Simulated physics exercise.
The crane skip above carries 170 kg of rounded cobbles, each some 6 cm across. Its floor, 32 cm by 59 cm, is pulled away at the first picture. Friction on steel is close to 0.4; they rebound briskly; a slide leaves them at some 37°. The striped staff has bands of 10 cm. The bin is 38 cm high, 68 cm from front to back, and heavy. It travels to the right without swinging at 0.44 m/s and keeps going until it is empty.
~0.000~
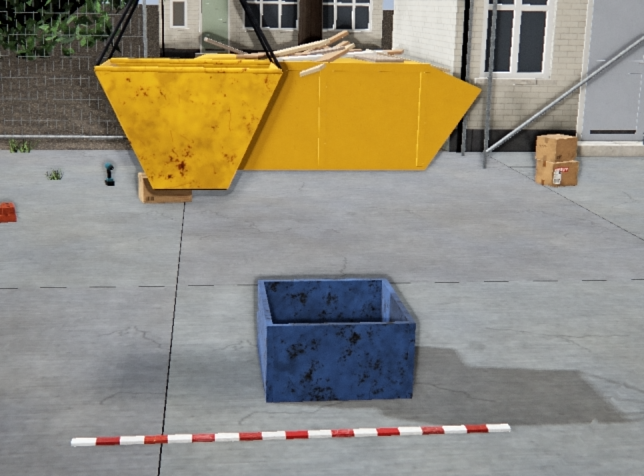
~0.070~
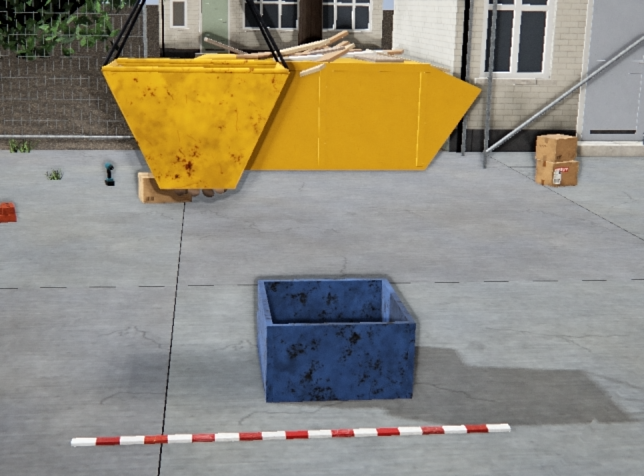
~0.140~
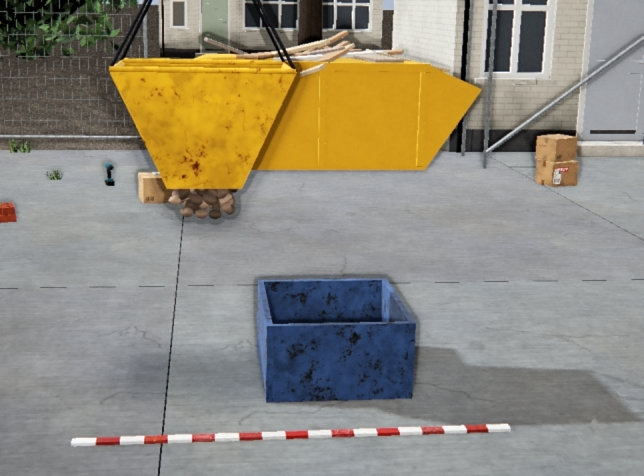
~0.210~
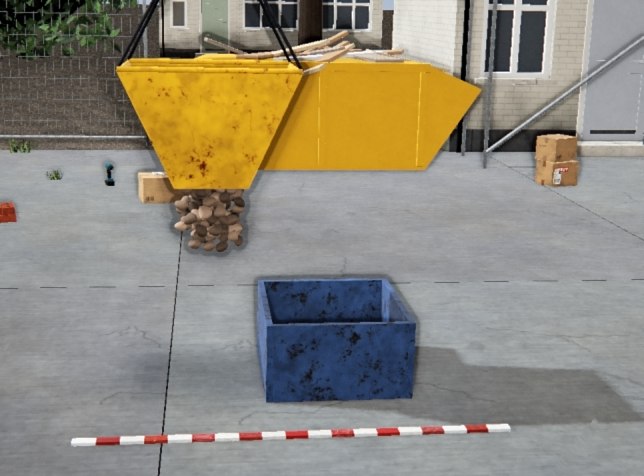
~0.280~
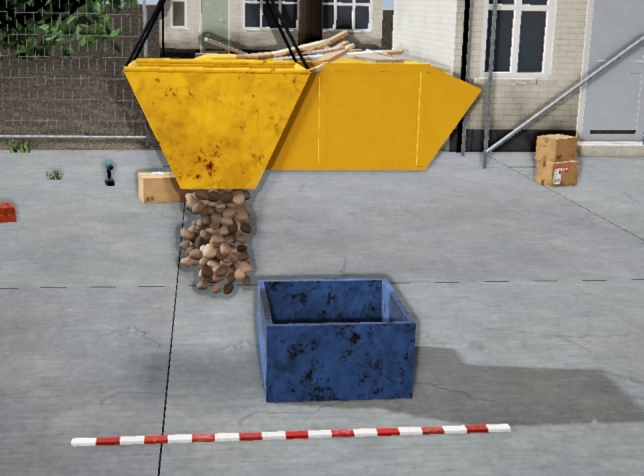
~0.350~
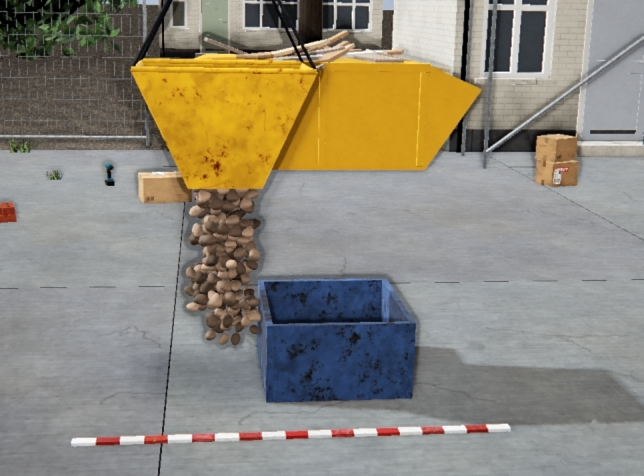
The footage shows a rusty yellow skip hanging from dark cables and moving slowly right across a paved yard, as brown cobbles begin pouring from its underside in a lengthening column beside the left side of an open blue bin.
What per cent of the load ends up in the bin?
Close to 26 in a hundred.
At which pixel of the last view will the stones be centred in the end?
Near (227, 364).
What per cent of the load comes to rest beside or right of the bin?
Some 0 per cent of the load.
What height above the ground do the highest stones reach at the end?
About 20 cm.
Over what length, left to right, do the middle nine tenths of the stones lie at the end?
Roughly 140 cm.
After 0.7 s, 2 % in the crane skip, 86 % falling or lying left of the bin, 12 % falling or lying in the bin; the stones farthest right are at (304, 313).
After 1.1 s, 0 % in the crane skip, 72 % falling or lying left of the bin, 25 % falling or lying in the bin, 2 % falling or lying beside or right of the bin; the stones farthest right are at (387, 354).
After 1.7 s, 0 % in the crane skip, 72 % falling or lying left of the bin, 26 % falling or lying in the bin, 2 % falling or lying beside or right of the bin; the stones farthest right are at (390, 348).
After 2.6 s, 0 % in the crane skip, 72 % falling or lying left of the bin, 26 % falling or lying in the bin, 2 % falling or lying beside or right of the bin; the stones farthest right are at (391, 349).
After 4.5 s, 0 % in the crane skip, 72 % left of the bin, 26 % in the bin, 2 % beside or right of the bin; the stones farthest right are at (391, 349).
